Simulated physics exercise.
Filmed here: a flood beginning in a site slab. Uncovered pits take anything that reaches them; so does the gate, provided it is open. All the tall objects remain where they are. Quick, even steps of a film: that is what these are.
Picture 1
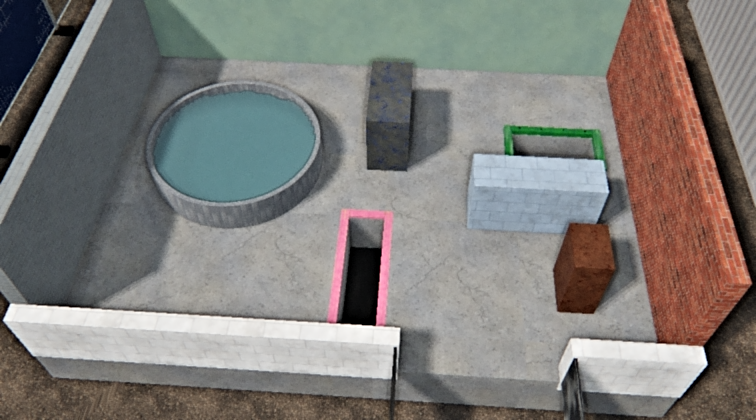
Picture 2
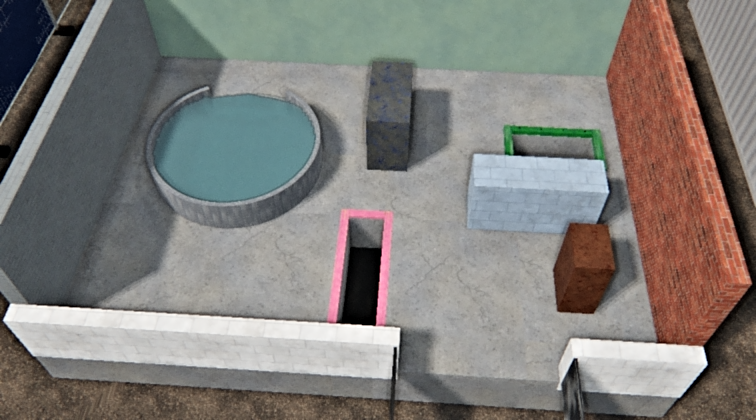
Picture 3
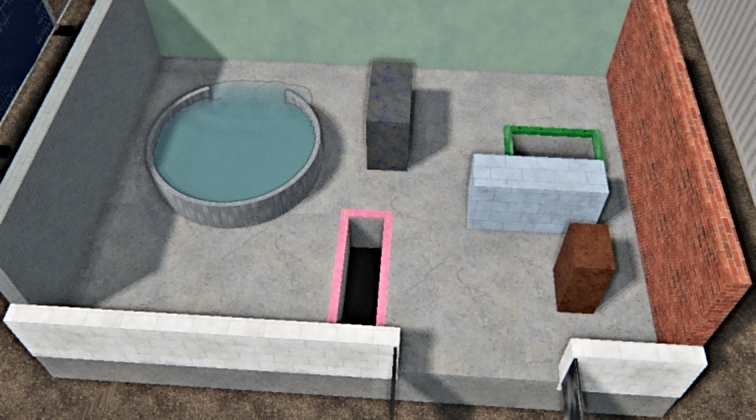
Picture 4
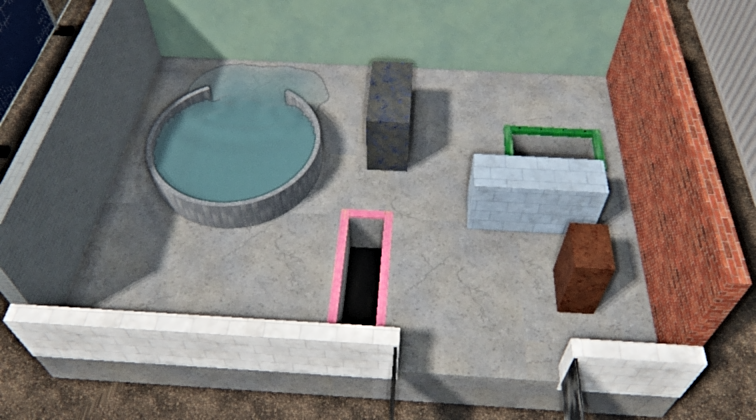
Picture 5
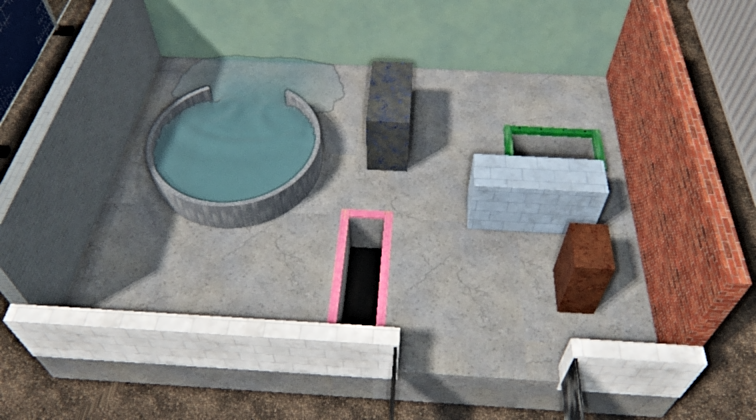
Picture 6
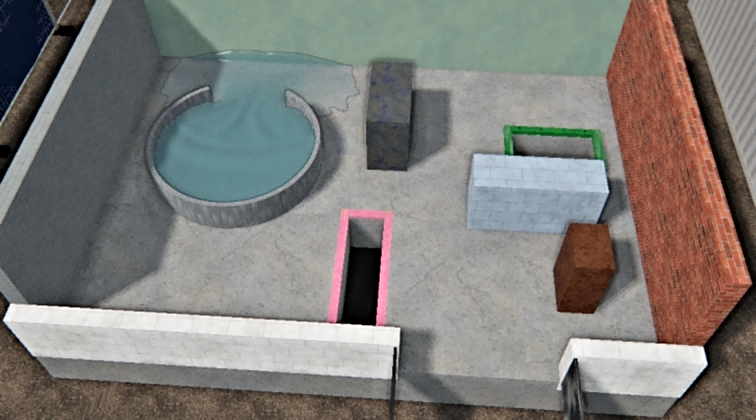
In this clip, a round pool of still water opens at its far side inside a walled concrete yard, and water pours through the gap, spreading across the floor along the green back wall toward the dark block.
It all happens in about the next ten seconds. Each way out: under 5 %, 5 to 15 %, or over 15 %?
Gate under 5 %; green pit under 5 %; pink pit 5 to 15 %.
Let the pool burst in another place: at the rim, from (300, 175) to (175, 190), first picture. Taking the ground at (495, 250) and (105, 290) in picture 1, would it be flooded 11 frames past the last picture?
Result, in sequence: Untouched by the flood; inundated.
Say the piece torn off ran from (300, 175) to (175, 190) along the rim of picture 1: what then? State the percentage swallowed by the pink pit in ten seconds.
Pink: 45 %.
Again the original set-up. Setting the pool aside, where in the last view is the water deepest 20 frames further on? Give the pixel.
It will be deepest around (160, 62).
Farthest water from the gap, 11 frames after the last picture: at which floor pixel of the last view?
I reckon the front has reached (494, 77) by then.
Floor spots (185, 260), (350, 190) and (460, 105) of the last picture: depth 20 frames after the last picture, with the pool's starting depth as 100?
My figures are about 0, 0 and 14 percent.
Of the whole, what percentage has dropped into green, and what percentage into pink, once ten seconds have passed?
I reckon close to 2 % and close to 8 % respectively.
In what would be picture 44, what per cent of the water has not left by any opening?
Estimate: 100 %.
A moment on, water covers 10 % of the floor; the gate 0 %, the green pit 0 %, the pink pit 0 %.
Next, water covers 20 % of the floor; the gate 0 %, the green pit 0 %, the pink pit 0 %.
Then, water covers 40 % of the floor; the gate 0 %, the green pit 0 %, the pink pit 0 %.
Later, water covers 65 % of the floor; the gate 0 %, the green pit 0 %, the pink pit 0 %.
In the end, water covers 85 % of the floor; the gate 0 %, the green pit 1 %, the pink pit 8 %.
